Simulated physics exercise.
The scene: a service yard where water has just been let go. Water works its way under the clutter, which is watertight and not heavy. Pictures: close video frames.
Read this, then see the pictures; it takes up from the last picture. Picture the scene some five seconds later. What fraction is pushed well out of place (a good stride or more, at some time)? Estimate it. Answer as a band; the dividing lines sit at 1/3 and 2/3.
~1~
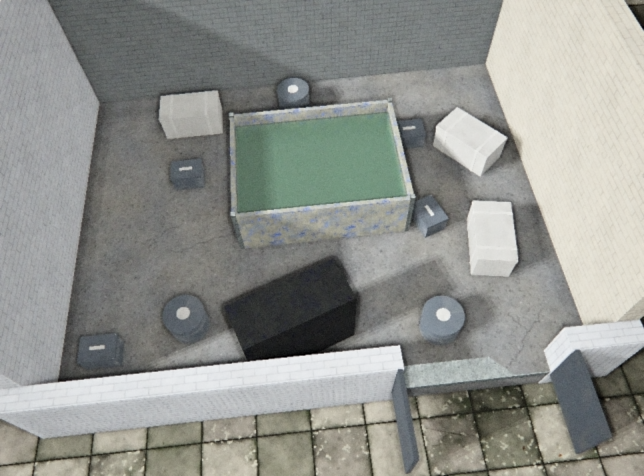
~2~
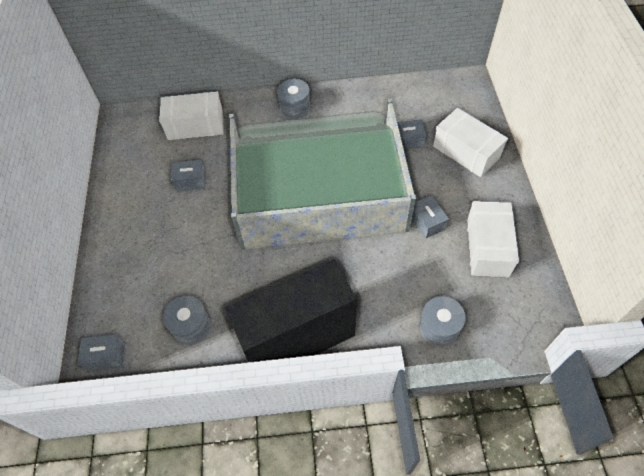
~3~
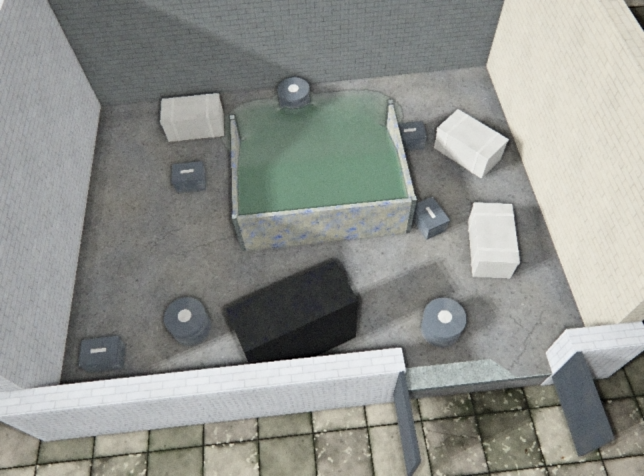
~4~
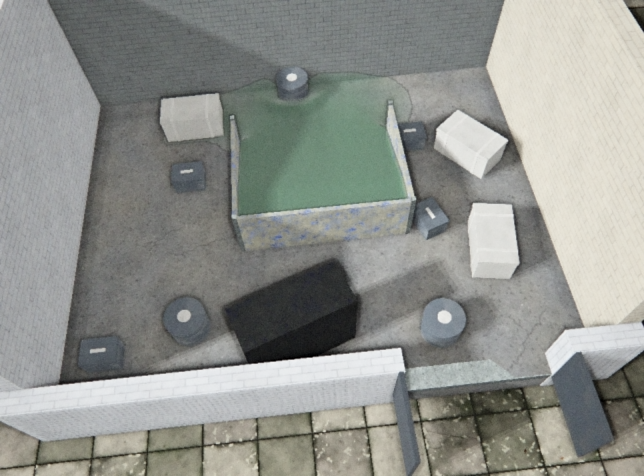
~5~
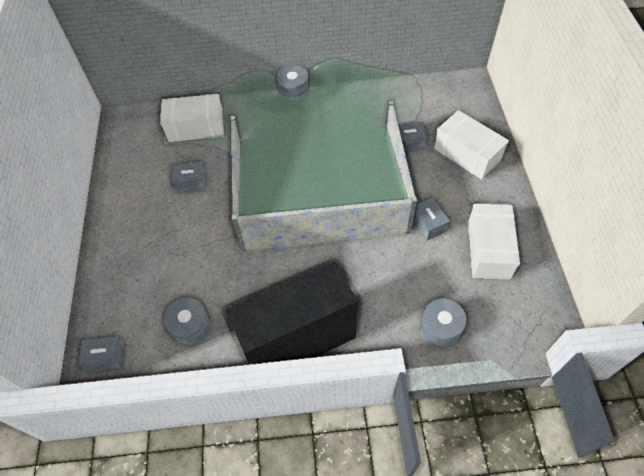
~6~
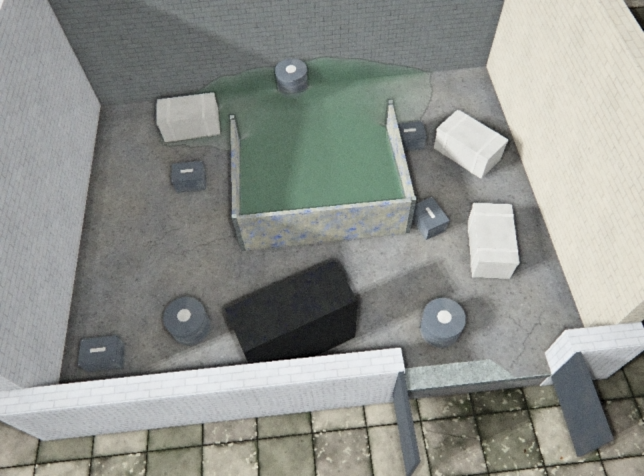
2/3 or more.
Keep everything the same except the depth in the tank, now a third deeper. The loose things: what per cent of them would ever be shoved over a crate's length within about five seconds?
About 90 per cent.
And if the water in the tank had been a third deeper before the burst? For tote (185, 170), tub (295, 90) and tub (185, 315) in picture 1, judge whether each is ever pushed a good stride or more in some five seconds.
Note, listed order: Covered it / covered it / didn't cover it.
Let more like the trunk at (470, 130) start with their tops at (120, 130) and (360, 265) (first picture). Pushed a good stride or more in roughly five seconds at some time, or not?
In that order: Swept aside, not that far.
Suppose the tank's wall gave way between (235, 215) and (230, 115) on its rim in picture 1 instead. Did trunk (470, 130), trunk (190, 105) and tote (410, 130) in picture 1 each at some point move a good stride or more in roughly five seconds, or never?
Same order as named: Not sent that far; sent that far; not sent that far.
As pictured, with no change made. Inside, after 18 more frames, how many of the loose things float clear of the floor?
That number is 3.
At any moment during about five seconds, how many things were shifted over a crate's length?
My tally gives 7.
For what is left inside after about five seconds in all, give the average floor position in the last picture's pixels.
At about (304, 275).
A moment on, 0 of 10 are well off their spots; 1 afloat.
Next, 2 of 10 are well off their spots; 1 afloat.
Later, 4 of 10 are well off their spots; 3 afloat.
In the end, 7 of 10 are well off their spots, and 7 have been at some point; 7 afloat.
